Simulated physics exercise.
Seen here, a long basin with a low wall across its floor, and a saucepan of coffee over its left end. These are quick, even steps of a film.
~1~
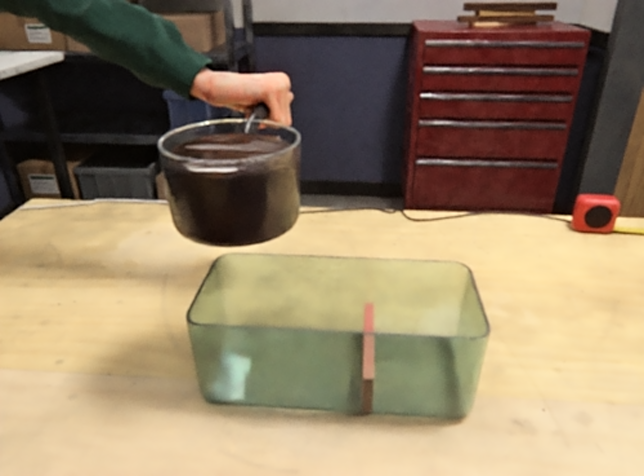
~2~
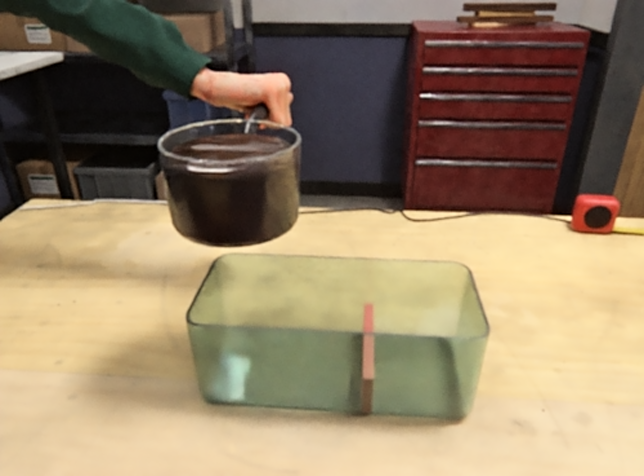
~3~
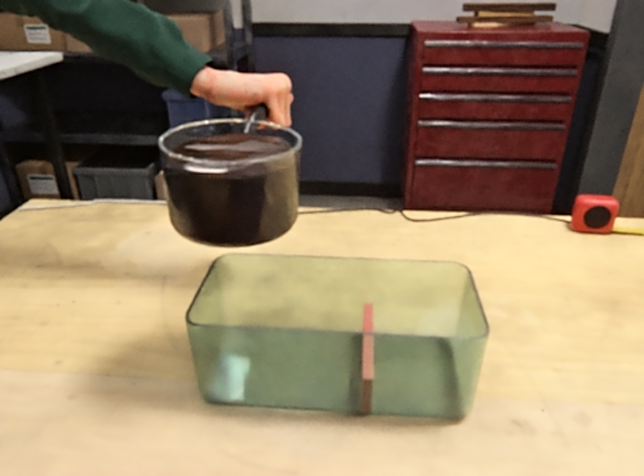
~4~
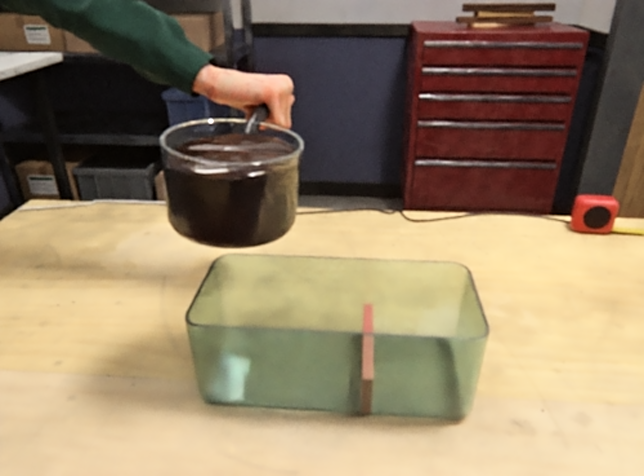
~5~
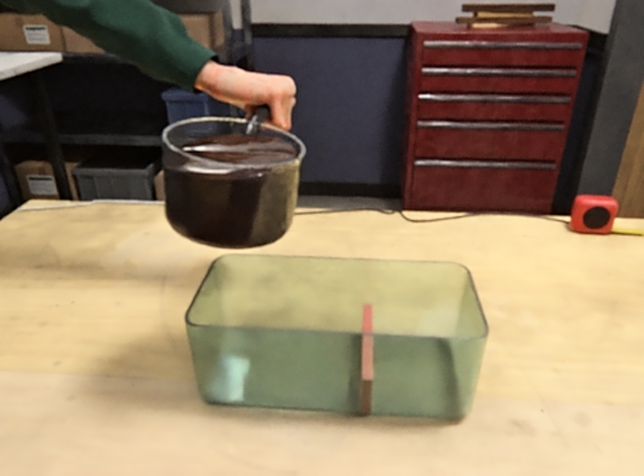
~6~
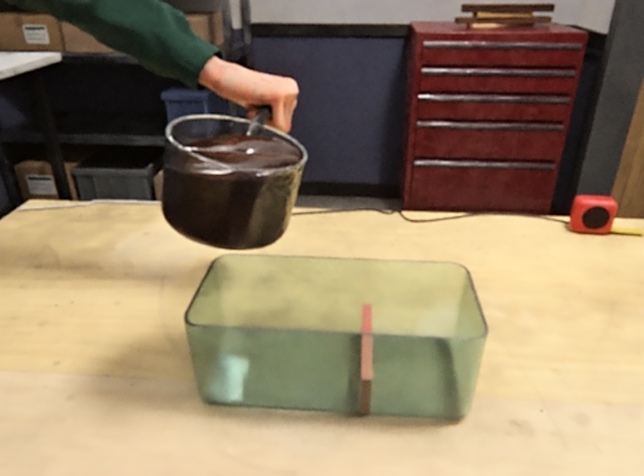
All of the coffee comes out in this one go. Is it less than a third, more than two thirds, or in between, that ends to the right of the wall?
In the end from a third to two thirds is right of the wall.
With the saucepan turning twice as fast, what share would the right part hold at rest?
Some 35 per cent.
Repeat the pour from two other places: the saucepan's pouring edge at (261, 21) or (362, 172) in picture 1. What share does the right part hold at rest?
In turn 45 and 80 in a hundred.
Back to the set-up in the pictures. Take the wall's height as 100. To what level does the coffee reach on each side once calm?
Left about 40, right about 70.
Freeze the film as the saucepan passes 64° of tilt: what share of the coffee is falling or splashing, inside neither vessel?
Near 20 %.
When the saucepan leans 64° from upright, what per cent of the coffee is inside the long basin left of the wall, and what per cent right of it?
The left part 5 per cent, the right part 10.
A moment on, the saucepan is tipped part way and 61 per cent is still to pour, 5 is left of the wall and 11 right of it.
Next, the saucepan is tipped on its side and 14 per cent is still to pour, 28 is left of the wall and 50 right of it.
Then the saucepan is tipped right over and 0 per cent is still to pour, 48 is left of the wall and 50 right of it.
Later the saucepan is tipped right over and 0 per cent is still to pour, 49 is left of the wall and 51 right of it.
In the end 49 per cent lies left of the wall, 51 right of it and 1 outside.
